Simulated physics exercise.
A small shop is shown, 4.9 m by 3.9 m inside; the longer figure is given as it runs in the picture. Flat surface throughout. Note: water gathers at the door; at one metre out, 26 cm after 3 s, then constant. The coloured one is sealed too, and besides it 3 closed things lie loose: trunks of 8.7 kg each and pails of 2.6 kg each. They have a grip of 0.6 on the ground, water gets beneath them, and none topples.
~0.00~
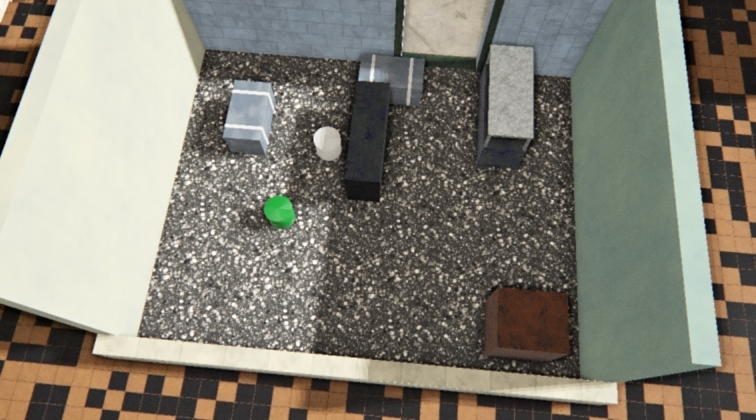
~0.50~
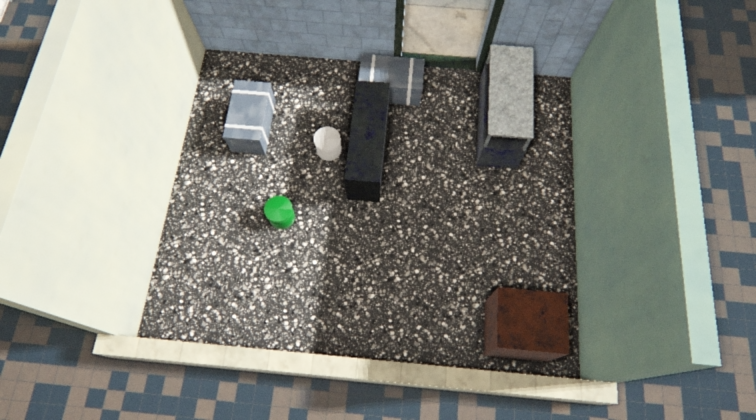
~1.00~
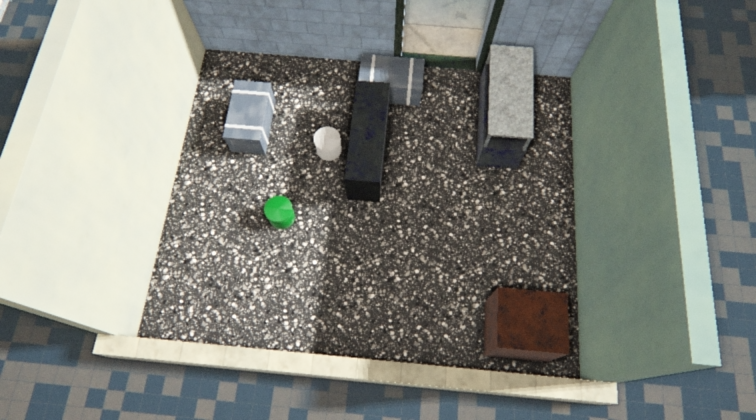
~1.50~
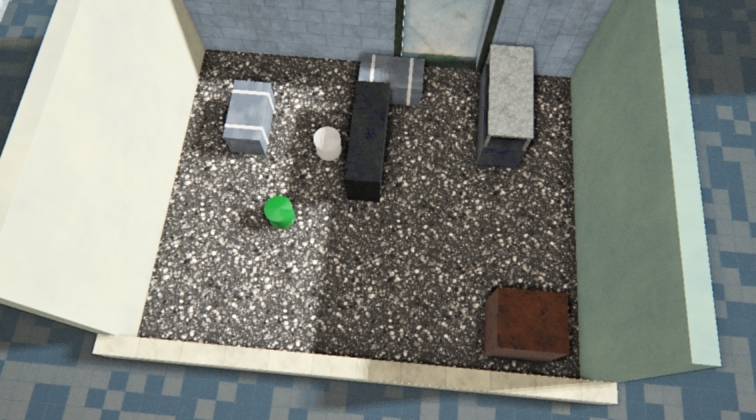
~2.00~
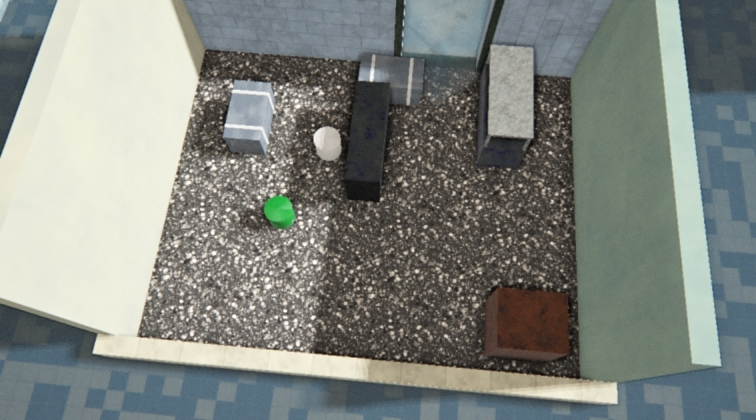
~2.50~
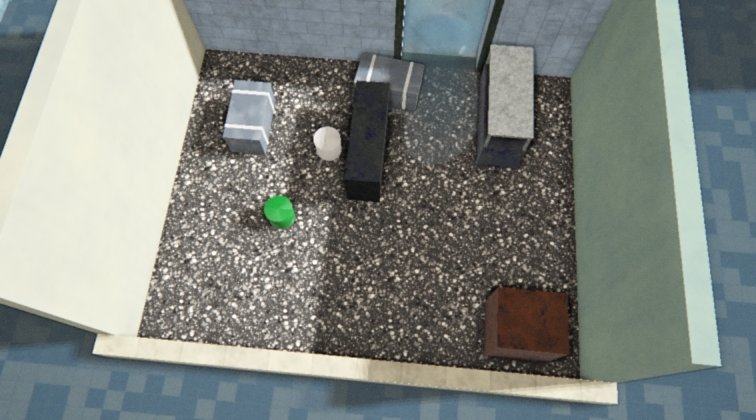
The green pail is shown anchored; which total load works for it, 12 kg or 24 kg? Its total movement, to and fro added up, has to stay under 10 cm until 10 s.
12 kg already.
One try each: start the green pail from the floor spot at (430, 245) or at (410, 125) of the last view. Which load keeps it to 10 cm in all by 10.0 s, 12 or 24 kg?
Well, at the first spot you need the heavier weight, and at the second you need the heavier weight.
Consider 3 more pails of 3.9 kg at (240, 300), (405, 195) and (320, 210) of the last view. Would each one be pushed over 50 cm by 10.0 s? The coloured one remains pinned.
Note, in sequence: Exceeded, exceeded, not exceeded.
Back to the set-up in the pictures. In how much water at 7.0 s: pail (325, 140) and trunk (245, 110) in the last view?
First about 1 cm, second about 2 cm.
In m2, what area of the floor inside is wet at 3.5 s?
4.5 m2.
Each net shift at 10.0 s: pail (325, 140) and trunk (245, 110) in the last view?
They sit 5 cm and 40 cm away, in the order given.
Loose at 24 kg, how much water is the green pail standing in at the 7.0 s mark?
Around 1 cm.
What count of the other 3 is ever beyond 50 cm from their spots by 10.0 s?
The count comes to 0.
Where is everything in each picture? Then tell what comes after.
The first frame shows the green pail at (278, 209) rests on the ground; 0.0 m2 under water; 0 of 4 have shifted.
The second frame shows the green pail at (278, 209), on the bottom; water covers 0.0 m2; 0 of 4 have shifted.
The third frame shows the green pail at (278, 209), on the bottom; 0.0 m2 under water; 0 of 4 have shifted.
The fourth frame shows the green pail at (278, 209), on the bottom; 0.0 m2 under water; 0 of 4 have shifted.
The fifth frame shows the green pail at (278, 209) rests on the ground; 0.3 m2 under water; 0 of 4 have shifted.
The sixth frame shows the green pail at (278, 209), on the bottom; 1.2 m2 under water; 0 of 4 have shifted.
After 3.5 s the green pail would be 0 cm from its start with 12 kg and 0 cm from its start with 24 kg; 0 cm of water round it then.
After 4.5 s the green pail would be 0 cm from its start with 12 kg and 0 cm from its start with 24 kg; 0 cm of water round it then.
After 7.0 s the green pail would be 0 cm from its start with 12 kg and 0 cm from its start with 24 kg; 1 cm of water round it then.
After 10.0 s the green pail would be 0 cm from its start with 12 kg and 0 cm from its start with 24 kg; 4 cm of water round it then.
